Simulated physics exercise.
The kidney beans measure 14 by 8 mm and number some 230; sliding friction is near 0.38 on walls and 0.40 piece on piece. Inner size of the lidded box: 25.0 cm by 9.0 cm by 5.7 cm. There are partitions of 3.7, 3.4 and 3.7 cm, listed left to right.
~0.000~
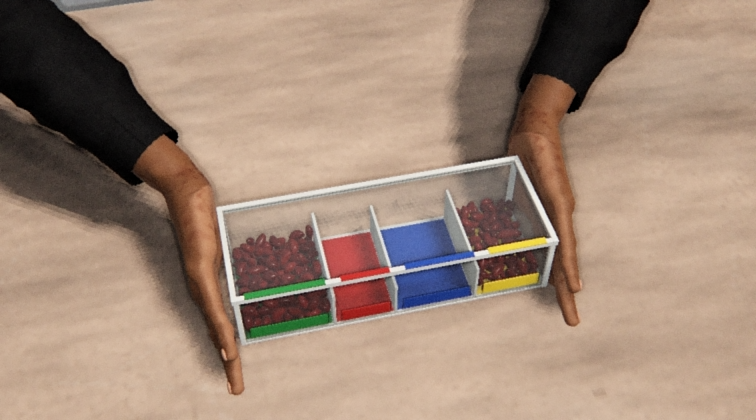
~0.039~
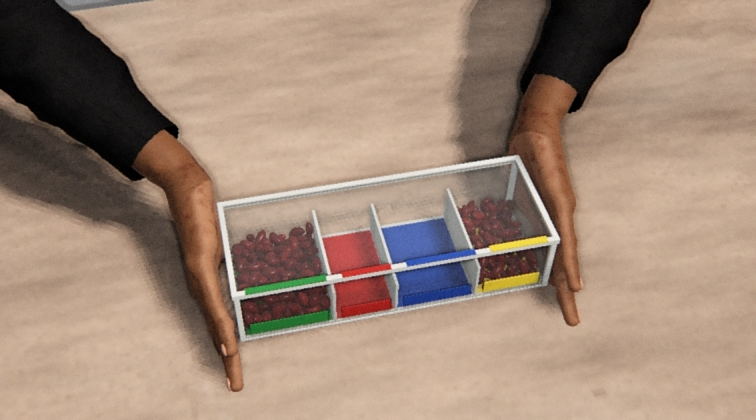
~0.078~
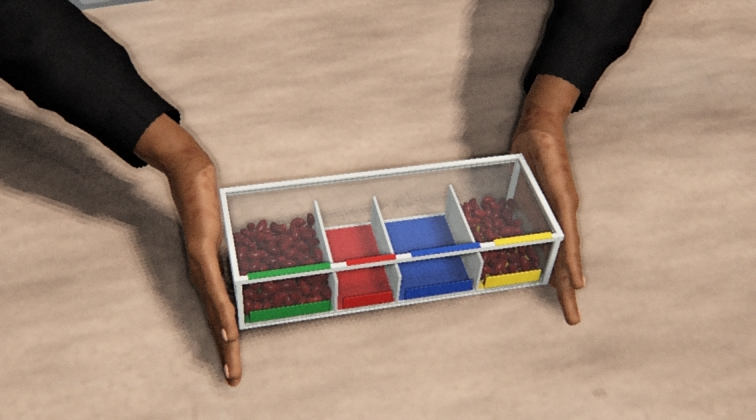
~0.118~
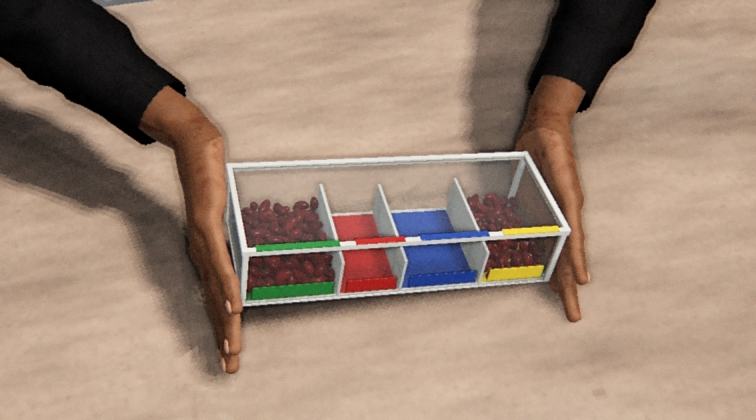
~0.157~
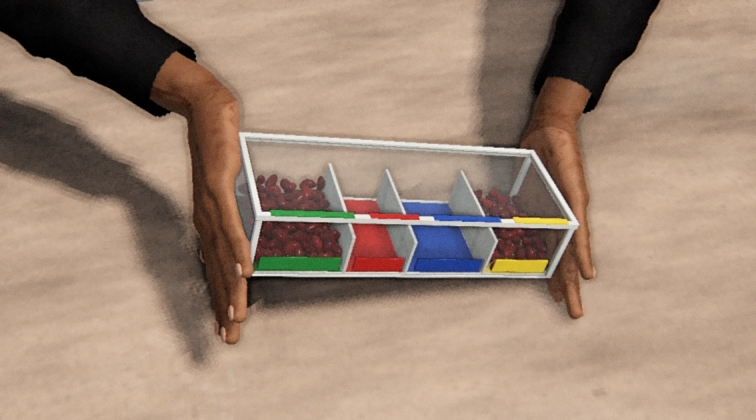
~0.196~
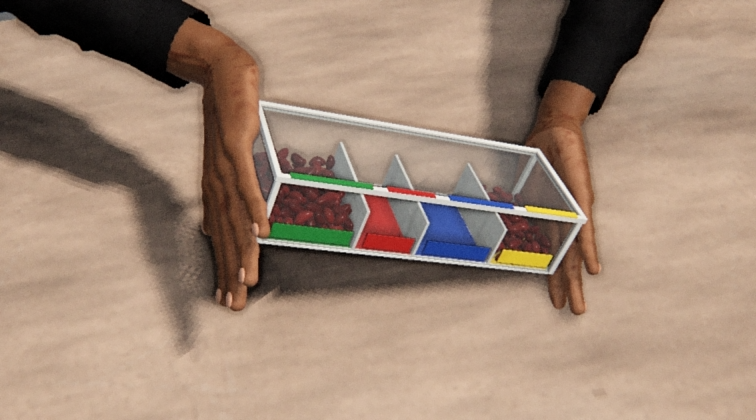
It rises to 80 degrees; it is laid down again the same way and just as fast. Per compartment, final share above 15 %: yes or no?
Red compartment no; blue compartment no; green compartment yes; yellow compartment yes.
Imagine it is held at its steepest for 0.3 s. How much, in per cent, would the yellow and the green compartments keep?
In that case yellow 55, green 25.
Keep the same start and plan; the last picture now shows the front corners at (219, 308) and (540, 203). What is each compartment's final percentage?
That leaves red with 5 percent, blue with 5, green with 65 and yellow with 20 percent.
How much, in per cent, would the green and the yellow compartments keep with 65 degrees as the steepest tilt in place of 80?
With that change, green ends at 40 percent while yellow ends at 35 percent.
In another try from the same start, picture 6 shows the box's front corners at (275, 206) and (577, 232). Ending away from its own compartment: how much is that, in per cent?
Near 30 %.
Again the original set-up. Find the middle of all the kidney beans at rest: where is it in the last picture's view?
Roughly pixel (435, 240).
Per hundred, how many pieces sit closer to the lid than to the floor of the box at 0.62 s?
50 %.
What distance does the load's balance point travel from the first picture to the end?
Roughly 4.0 cm.
After 0.62 s, tilt 78 degrees; red 10 %, green 50 %, yellow 35 %.
After 0.91 s, tilt 31 degrees; red 10 %, blue 10 %, green 40 %, yellow 45 %.
After 1.30 s, tilt 0 degrees; red 10 %, blue 10 %, green 40 %, yellow 45 %.
In the end, at 1.6 s, red 10 %, blue 10 %, green 40 %, yellow 45 %.
